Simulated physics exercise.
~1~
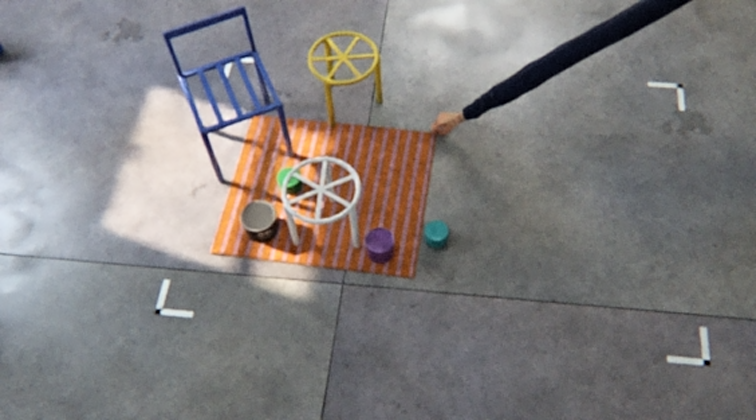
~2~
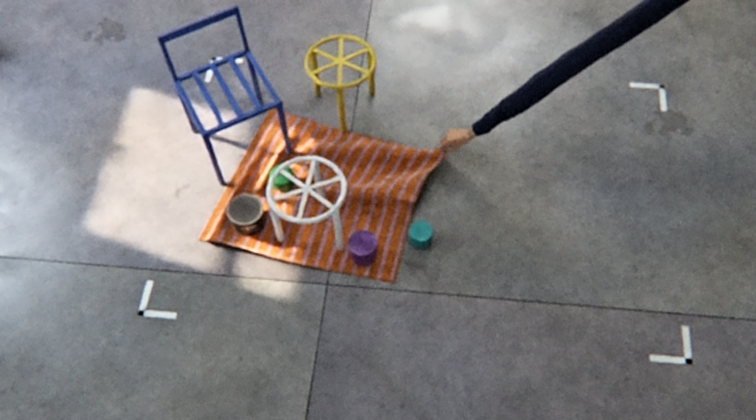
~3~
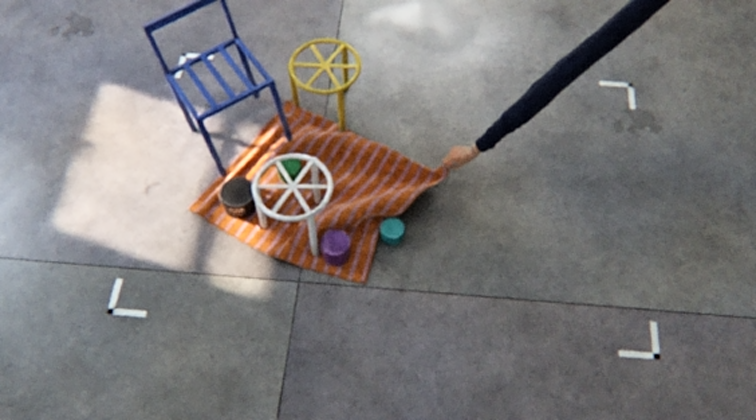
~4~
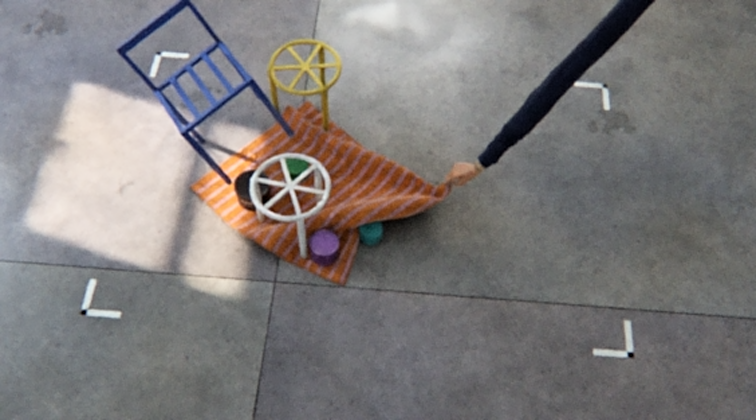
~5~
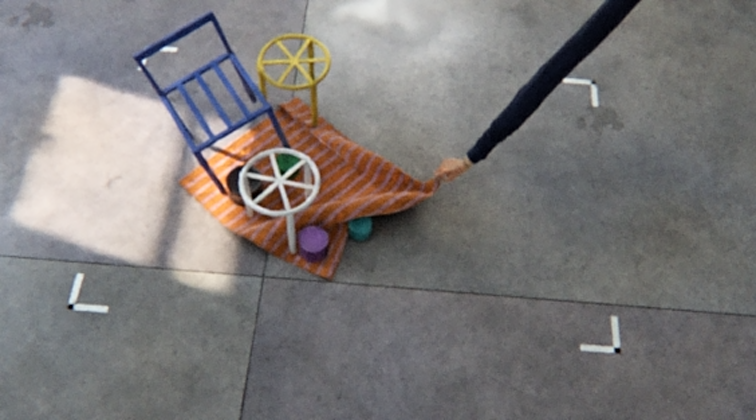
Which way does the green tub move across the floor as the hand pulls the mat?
The green tub moves to the right across the floor, carried along with the mat.
On a grey slab floor marked with white tape corners, seen from high above as the view drifts slightly right, an orange striped mat lies beneath a white stool, a green tub and a dark bucket. A blue chair and yellow stool stand at its upper edge, with a purple bin and teal tub near its lower right. A dark-sleeved arm reaches in and pulls the mat's upper right corner rightward, bunching the cloth. The green tub, bucket, white stool and chair shift right, and the chair tilts. It partly straightens, ending upright but askew beside the rumpled mat, while the teal tub stays put.
